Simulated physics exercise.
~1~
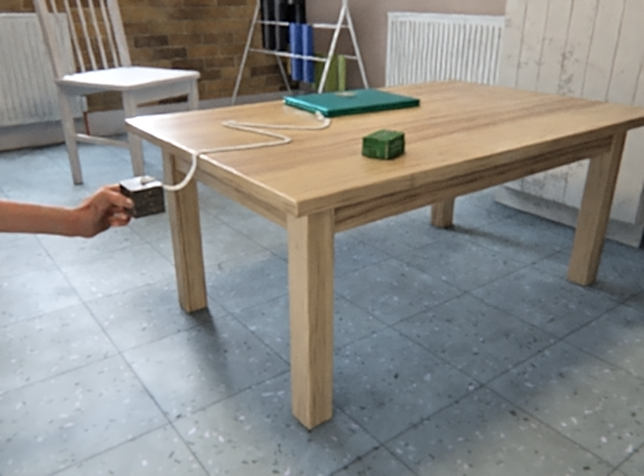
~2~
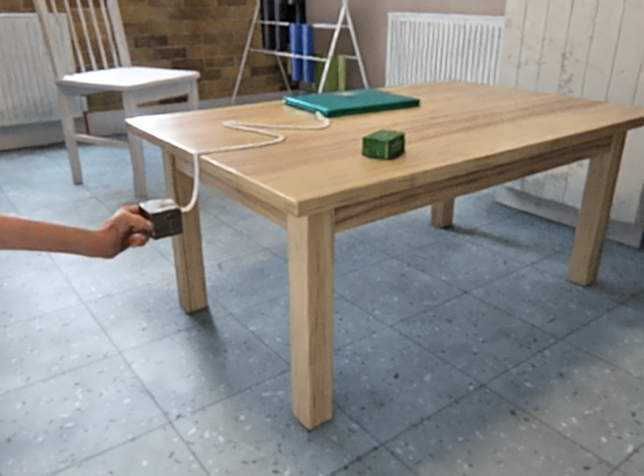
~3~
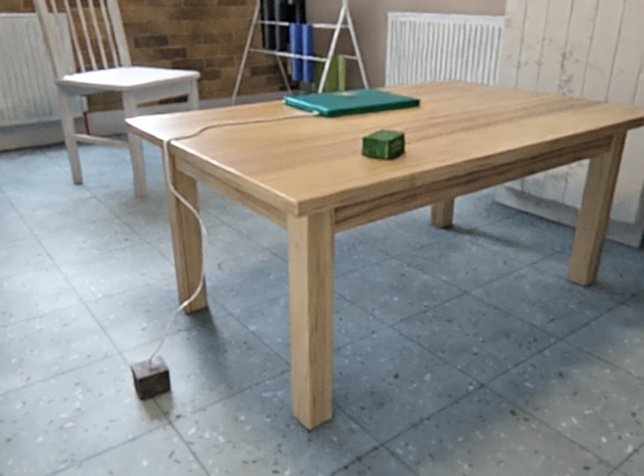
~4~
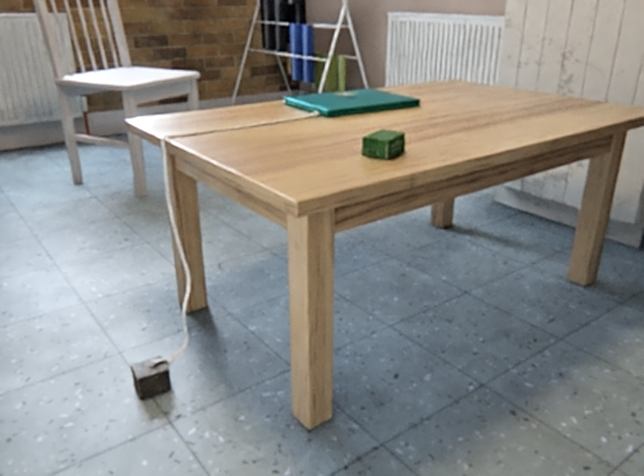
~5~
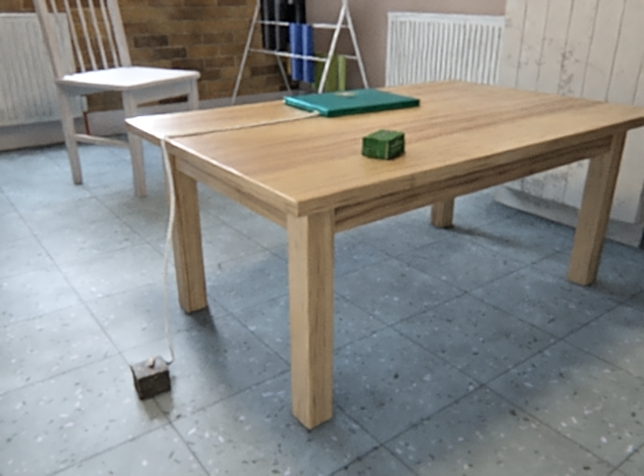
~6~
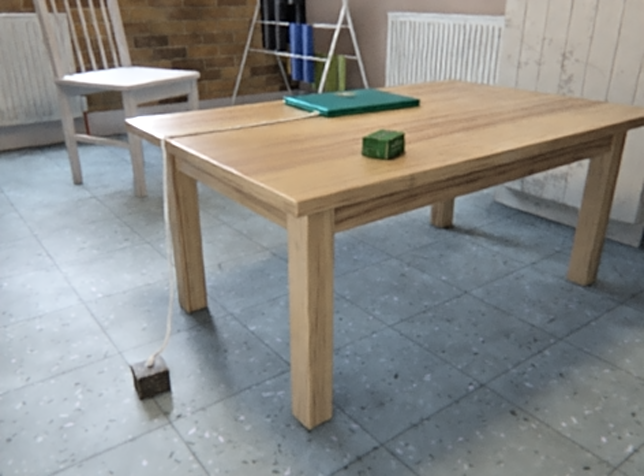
The clip opens on a hand holding a small dark block beside a wooden table, with a pale ribbon running from the block over the table's edge and winding across the top toward a turquoise laptop. A green box sits nearby on the tabletop. The hand shifts the block slightly right and down, then lets go and withdraws. The block drops to the tiled floor, drawing the ribbon straighter across the table. The hanging length sways a little beside the table leg. At the end, the block rests on the floor, while the laptop and green box remain in place.
